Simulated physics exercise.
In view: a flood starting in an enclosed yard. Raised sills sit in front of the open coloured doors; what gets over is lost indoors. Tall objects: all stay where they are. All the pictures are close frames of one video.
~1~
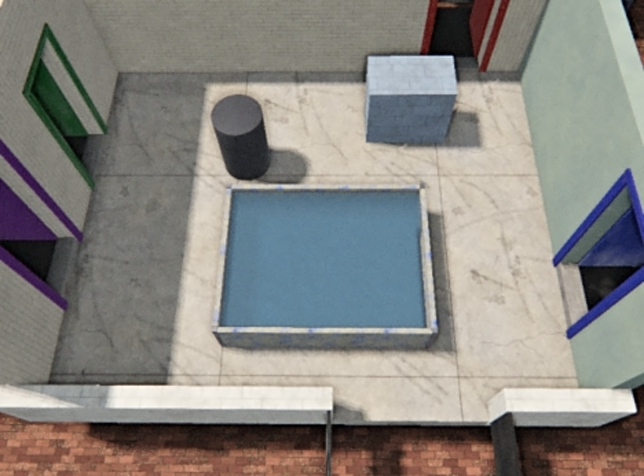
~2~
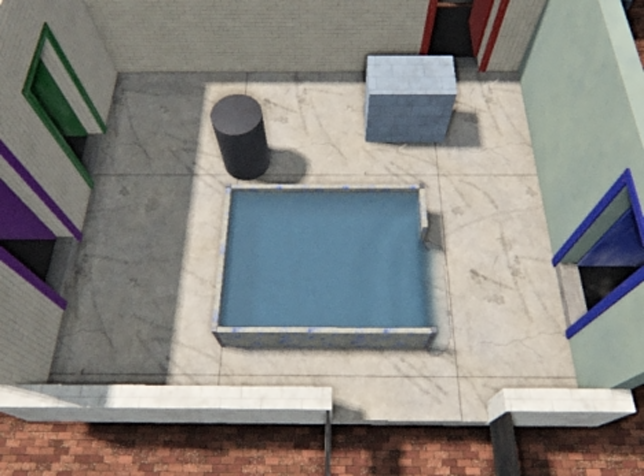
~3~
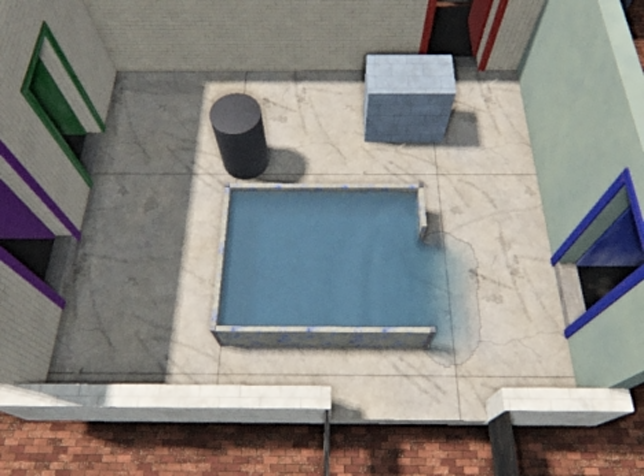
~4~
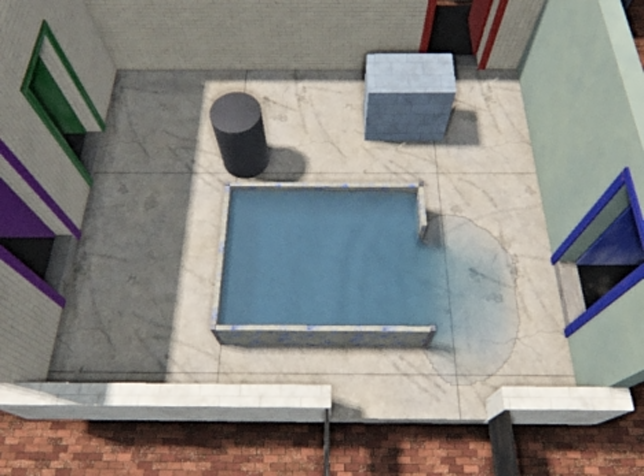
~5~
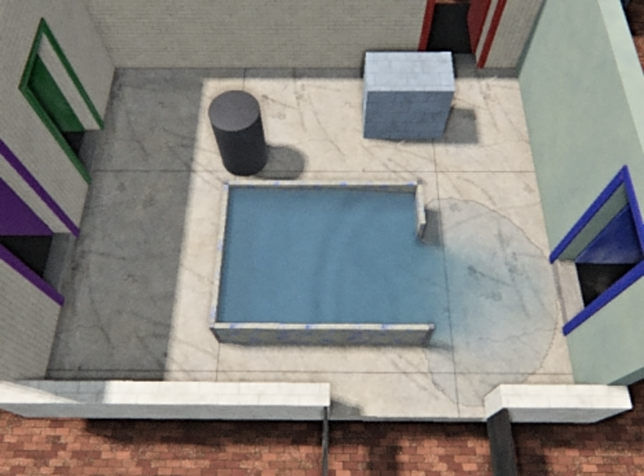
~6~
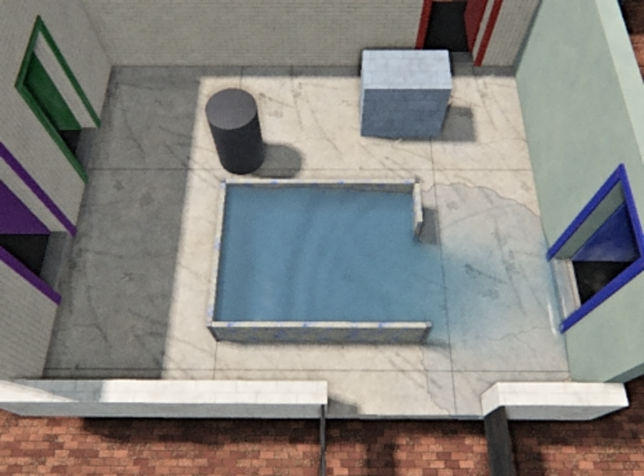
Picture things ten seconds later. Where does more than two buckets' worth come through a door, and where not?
My prediction: Blue door: Limit exceeded; purple door: Limit not exceeded; red door: Limit exceeded; green door: Limit not exceeded.
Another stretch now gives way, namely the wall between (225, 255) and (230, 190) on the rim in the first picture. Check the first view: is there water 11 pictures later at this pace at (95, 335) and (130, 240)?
In the order asked: The first spot is swamped and the second is swamped.
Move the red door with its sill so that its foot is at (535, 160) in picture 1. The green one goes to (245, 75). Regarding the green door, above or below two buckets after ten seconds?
In short: Green lets less in.
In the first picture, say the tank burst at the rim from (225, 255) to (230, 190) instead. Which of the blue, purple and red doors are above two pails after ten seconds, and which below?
One by one: The blue door is under; the purple door floods; the red door keeps below it.
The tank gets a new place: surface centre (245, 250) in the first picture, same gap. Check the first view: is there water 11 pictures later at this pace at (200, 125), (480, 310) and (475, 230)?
Points in turn: Not reached; inundated; inundated.
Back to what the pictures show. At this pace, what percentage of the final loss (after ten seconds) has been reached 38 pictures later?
Estimated share: Close to 75 %.
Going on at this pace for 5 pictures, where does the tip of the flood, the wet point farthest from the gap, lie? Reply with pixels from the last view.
At roughly (519, 152).
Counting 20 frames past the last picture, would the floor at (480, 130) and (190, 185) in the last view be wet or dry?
The first is inundated, the second spared.
A moment on, water covers 15 % of the floor; the blue door over two buckets in, the purple door not reached, the red door not reached, the green door not reached.
Next, water covers 25 % of the floor; the blue door far over two buckets in, the purple door not reached, the red door not reached, the green door not reached.
Then, water covers 40 % of the floor; the blue door far over two buckets in, the purple door not reached, the red door under two buckets in, the green door not reached.
Later, water covers 65 % of the floor; the blue door far over two buckets in, the purple door not reached, the red door far over two buckets in, the green door not reached.
In the end, water covers 90 % of the floor; the blue door far over two buckets in, the purple door wet at the sill, nothing in, the red door far over two buckets in, the green door under two buckets in.
